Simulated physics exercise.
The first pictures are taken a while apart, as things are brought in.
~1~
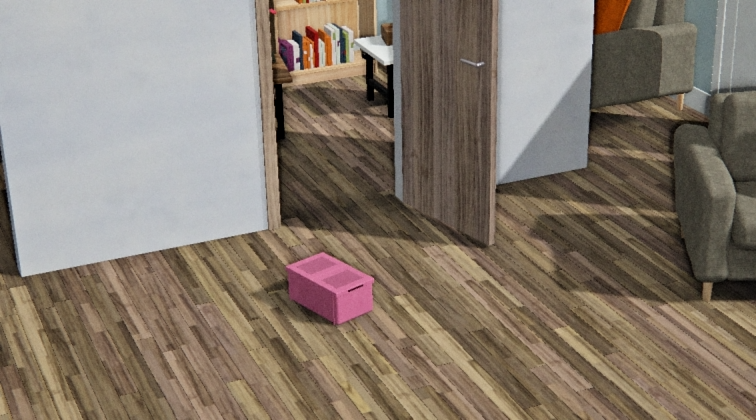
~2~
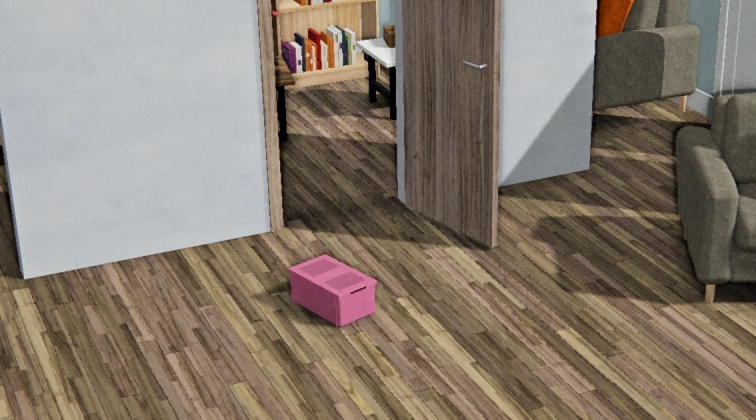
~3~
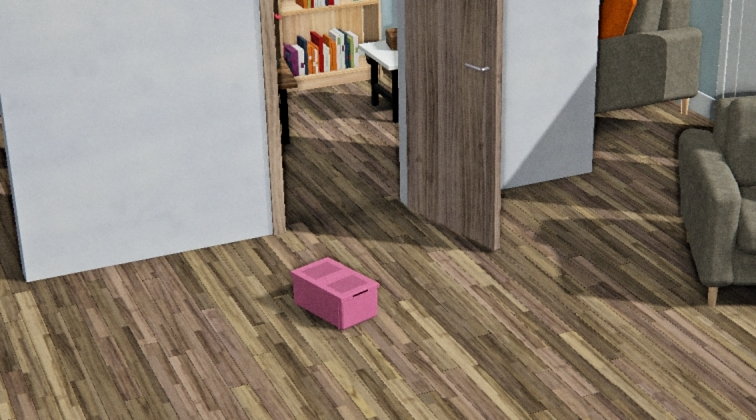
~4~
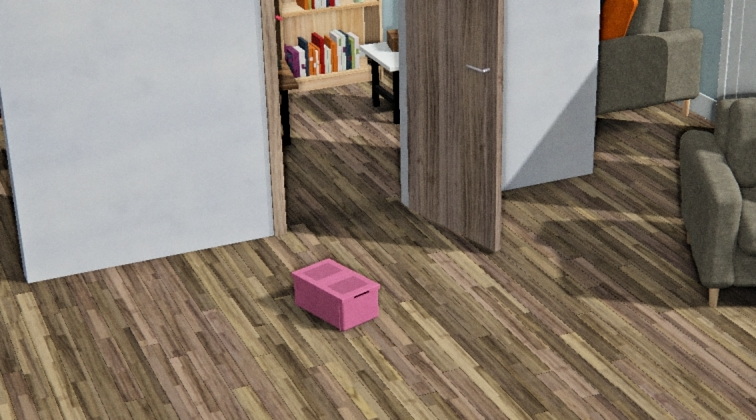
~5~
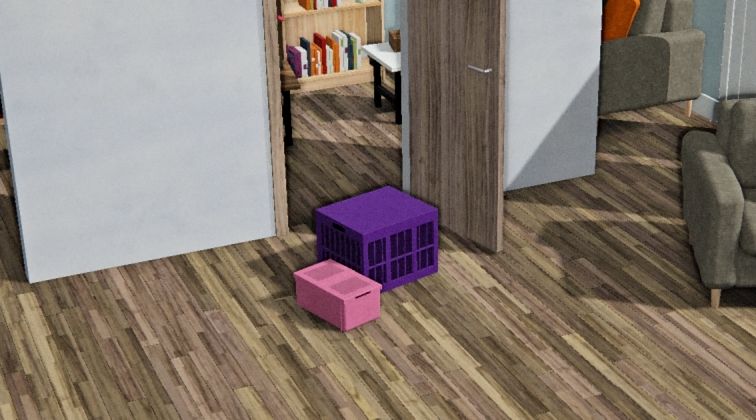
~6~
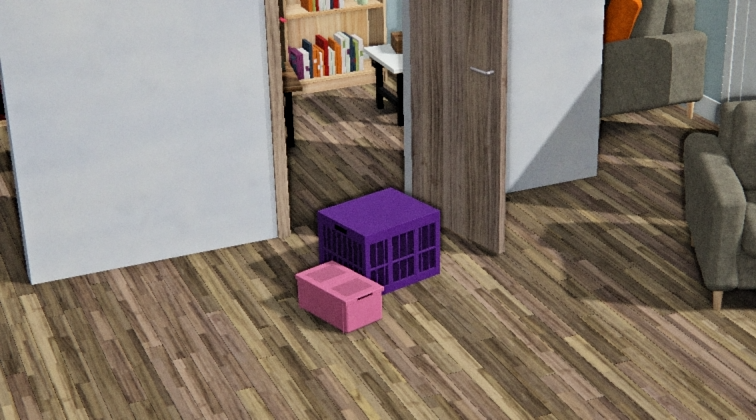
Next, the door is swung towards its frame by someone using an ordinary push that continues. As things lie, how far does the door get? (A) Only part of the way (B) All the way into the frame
(A) Only part of the way.
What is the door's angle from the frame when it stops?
I'd say it stays open by roughly 75 degrees.
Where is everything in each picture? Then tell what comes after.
In the first frame, door wide open and still; pink tote (330, 289).
In the second frame, door wide open and still; pink tote (332, 291).
In the third frame, door wide open and still; pink tote (335, 294).
In the fourth frame, door wide open and still; pink tote (336, 295).
In the fifth frame, door wide open and still; pink tote (338, 295).
In the sixth frame, door wide open and still; purple chest (379, 243); pink tote (339, 297).
Then, 0.50 s later than the last frame, open by 91°.
Then, 0.70 s later than the last frame, open by 80°.
When it is over, open by 73°; both as before. End places, in pixels of the last picture, purple chest near (377, 243).
